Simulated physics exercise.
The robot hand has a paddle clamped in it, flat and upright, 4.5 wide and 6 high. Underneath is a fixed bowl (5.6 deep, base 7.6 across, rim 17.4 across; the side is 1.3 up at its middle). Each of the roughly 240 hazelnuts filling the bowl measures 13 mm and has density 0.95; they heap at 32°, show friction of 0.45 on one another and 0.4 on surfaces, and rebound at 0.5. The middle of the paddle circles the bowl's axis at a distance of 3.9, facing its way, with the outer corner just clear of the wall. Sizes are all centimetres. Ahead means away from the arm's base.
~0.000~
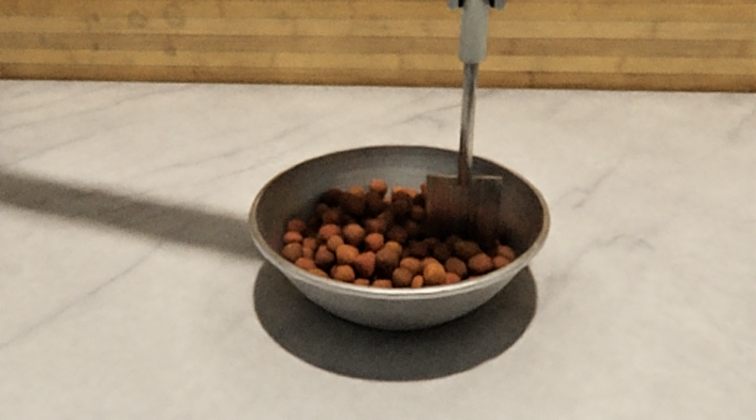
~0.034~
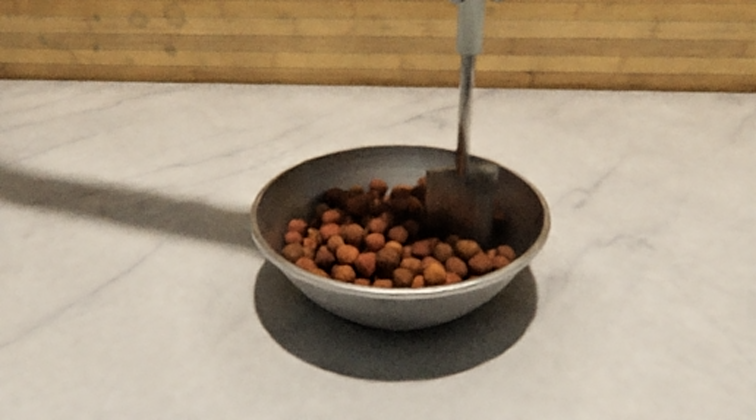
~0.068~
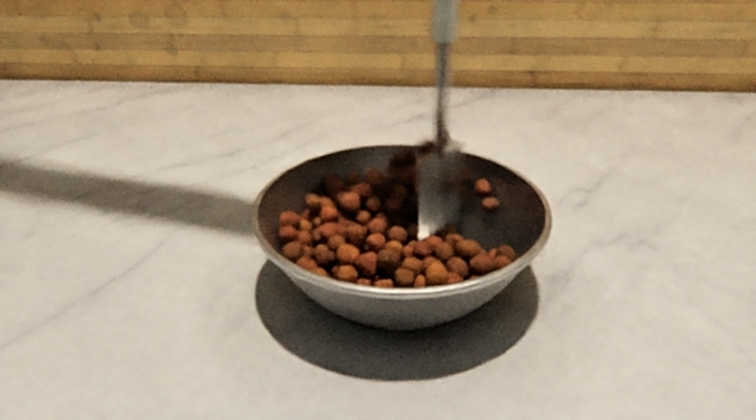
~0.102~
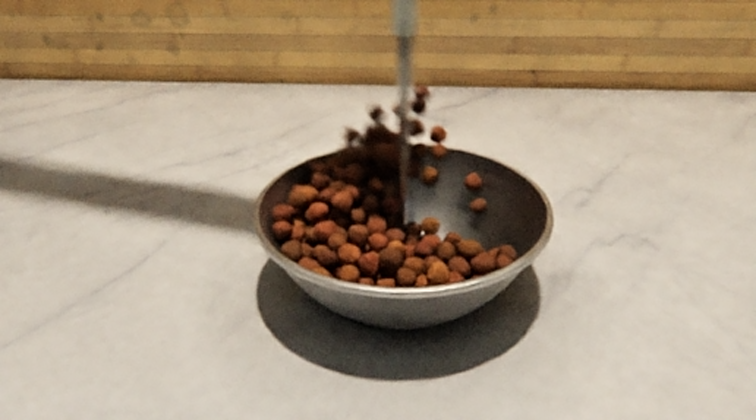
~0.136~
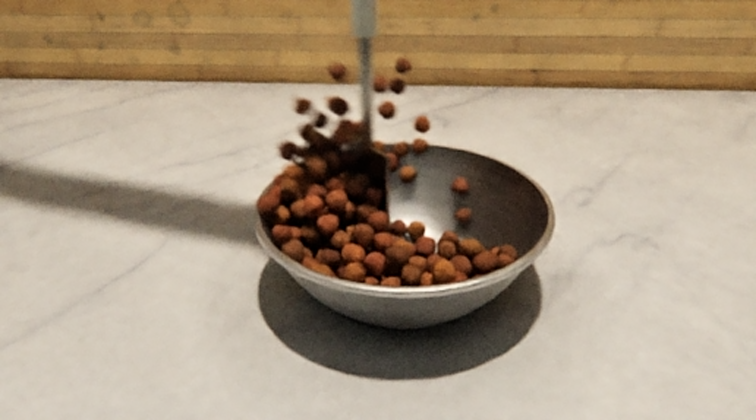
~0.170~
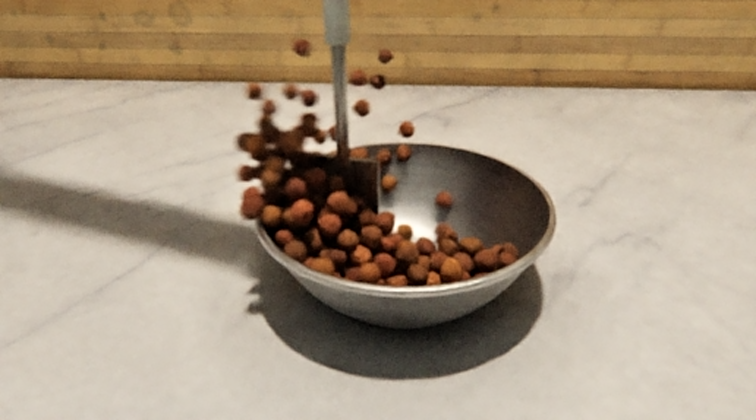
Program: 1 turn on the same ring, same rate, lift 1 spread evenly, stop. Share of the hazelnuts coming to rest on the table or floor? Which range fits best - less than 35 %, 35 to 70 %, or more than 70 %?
The range that fits is 35 to 70 %.
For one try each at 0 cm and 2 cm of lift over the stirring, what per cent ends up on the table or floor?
Near 55 in a hundred, then 35 in a hundred.
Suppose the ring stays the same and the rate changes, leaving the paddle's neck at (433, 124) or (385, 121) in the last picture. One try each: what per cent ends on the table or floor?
Roughly 15 and 30 percent, in that order.
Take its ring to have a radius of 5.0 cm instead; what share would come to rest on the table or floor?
That would make it around 25 percent.
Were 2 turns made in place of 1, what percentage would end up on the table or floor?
I'd expect some 60 per cent.
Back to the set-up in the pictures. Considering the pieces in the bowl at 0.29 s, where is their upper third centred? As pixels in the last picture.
Around (478, 243).
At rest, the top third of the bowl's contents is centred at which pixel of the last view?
Estimated centre: (436, 214).
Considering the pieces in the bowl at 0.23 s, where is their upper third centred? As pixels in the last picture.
Upper-third centre: Approx. (370, 245) px.
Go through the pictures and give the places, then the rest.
Paddle neck at (466, 153), 0° round; upper third of the load around (392, 231), from x 295 to 505, top at y 190; 237 in the bowl, in the first picture.
Paddle neck at (463, 144), 16° round; upper third of the load around (400, 223), from x 295 to 505, top at y 185, in the second picture.
Paddle neck at (441, 128), 54° round; upper third of the load around (392, 203), from x 290 to 505, top at y 135, in the third picture.
Paddle neck at (404, 121), 92° round; upper third of the load around (366, 189), from x 280 to 505, top at y 95; 235 in the bowl, 2 in flight or on the tool, in the fourth picture.
Paddle neck at (367, 123), 129° round; upper third of the load around (334, 177), from x 270 to 505, top at y 65; 227 in the bowl, 10 in flight or on the tool, in the fifth picture.
Paddle neck at (342, 134), 167° round; upper third of the load around (299, 176), from x 245 to 510, top at y 45; 214 in the bowl, 23 in flight or on the tool, in the sixth picture.
By 0.23 s, 235° round, highest piece 12 above the table; 188 in the bowl, 3 on the table or floor, 46 in flight or on the tool.
By 0.29 s, 304° round, highest piece 11 above the table; 161 in the bowl, 21 on the table or floor, 55 in flight or on the tool.
By 0.52 s, 0° round, highest piece 6 above the table; 128 in the bowl, 109 on the table or floor.
By 1.22 s, 0° round, highest piece 4 above the table; 128 in the bowl, 109 on the table or floor.
Final count, 128 in the bowl, 109 on the table or floor. That is 46 % on the table or floor.
